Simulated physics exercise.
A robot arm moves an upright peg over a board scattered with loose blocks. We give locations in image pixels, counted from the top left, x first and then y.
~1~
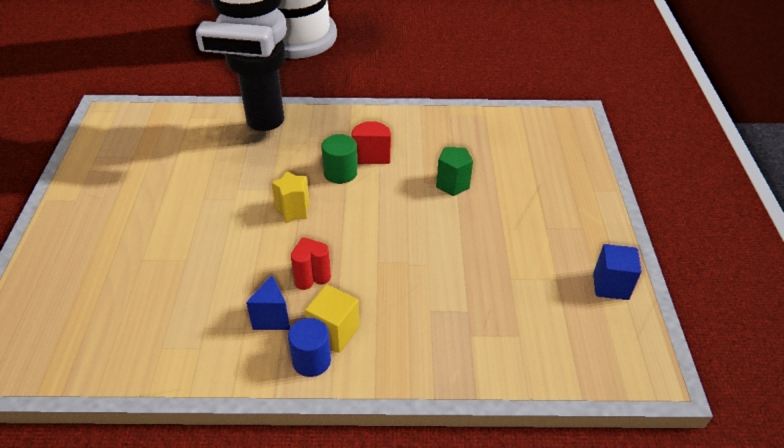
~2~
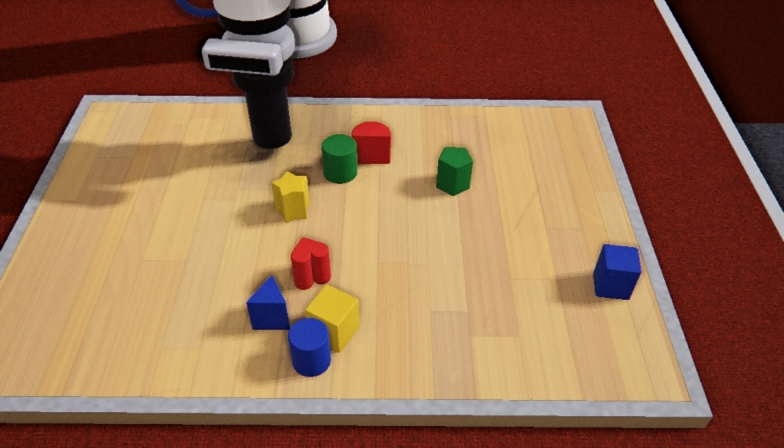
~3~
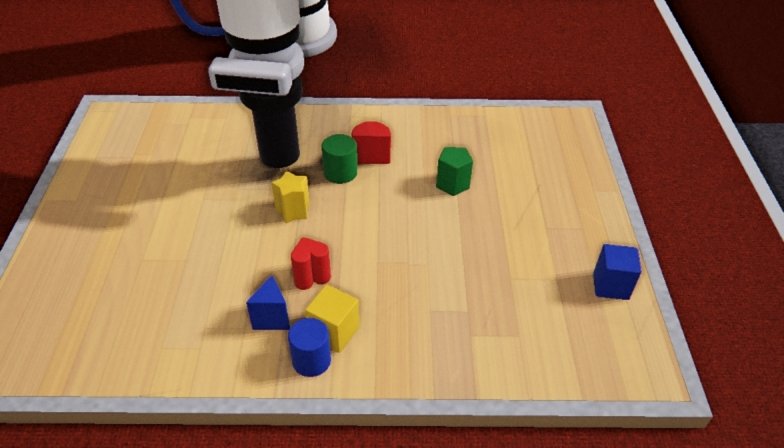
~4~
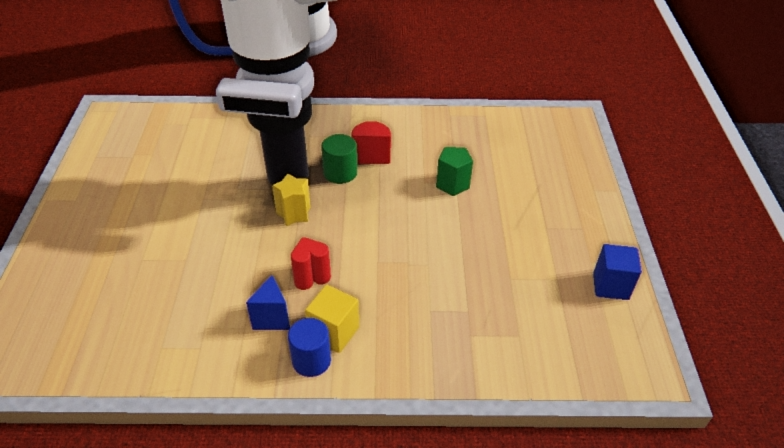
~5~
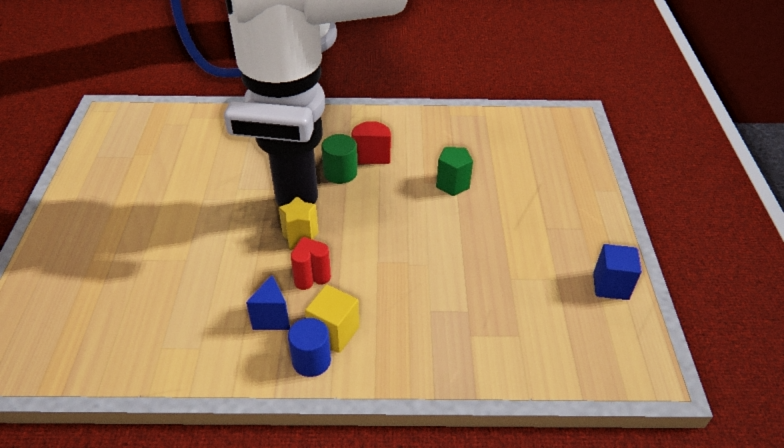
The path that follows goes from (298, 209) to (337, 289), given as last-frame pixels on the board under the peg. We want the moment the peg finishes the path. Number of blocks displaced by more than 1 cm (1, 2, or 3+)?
When the path ends, I think you'll find two blocks out of place by more than 1 cm.
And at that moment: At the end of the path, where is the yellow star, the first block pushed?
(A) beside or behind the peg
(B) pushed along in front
Option A.
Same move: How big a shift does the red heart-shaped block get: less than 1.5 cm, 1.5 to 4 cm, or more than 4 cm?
Upwards of 4 cm.
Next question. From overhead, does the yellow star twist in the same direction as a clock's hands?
Answer: Yes.
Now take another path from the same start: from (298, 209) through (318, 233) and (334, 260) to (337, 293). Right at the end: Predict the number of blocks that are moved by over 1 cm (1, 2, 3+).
That makes 2 blocks.
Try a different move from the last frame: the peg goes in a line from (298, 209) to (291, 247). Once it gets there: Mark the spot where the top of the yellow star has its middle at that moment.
Near (302, 245).
On the path given first. One third of the way, peg (307, 222); yellow star (301, 236), turned 20° clockwise; red heart-shaped block (307, 262), turned 25° anticlockwise.
Two thirds of the way, peg (321, 250); yellow star (301, 260), turned 65° clockwise; red heart-shaped block (301, 285), turned 40° anticlockwise.
At the end, peg (336, 277); blue triangular block (262, 296), turned 25° clockwise; yellow star (302, 282), turned 90° clockwise; red heart-shaped block (289, 307), turned 20° anticlockwise; yellow four-sided block unmoved.
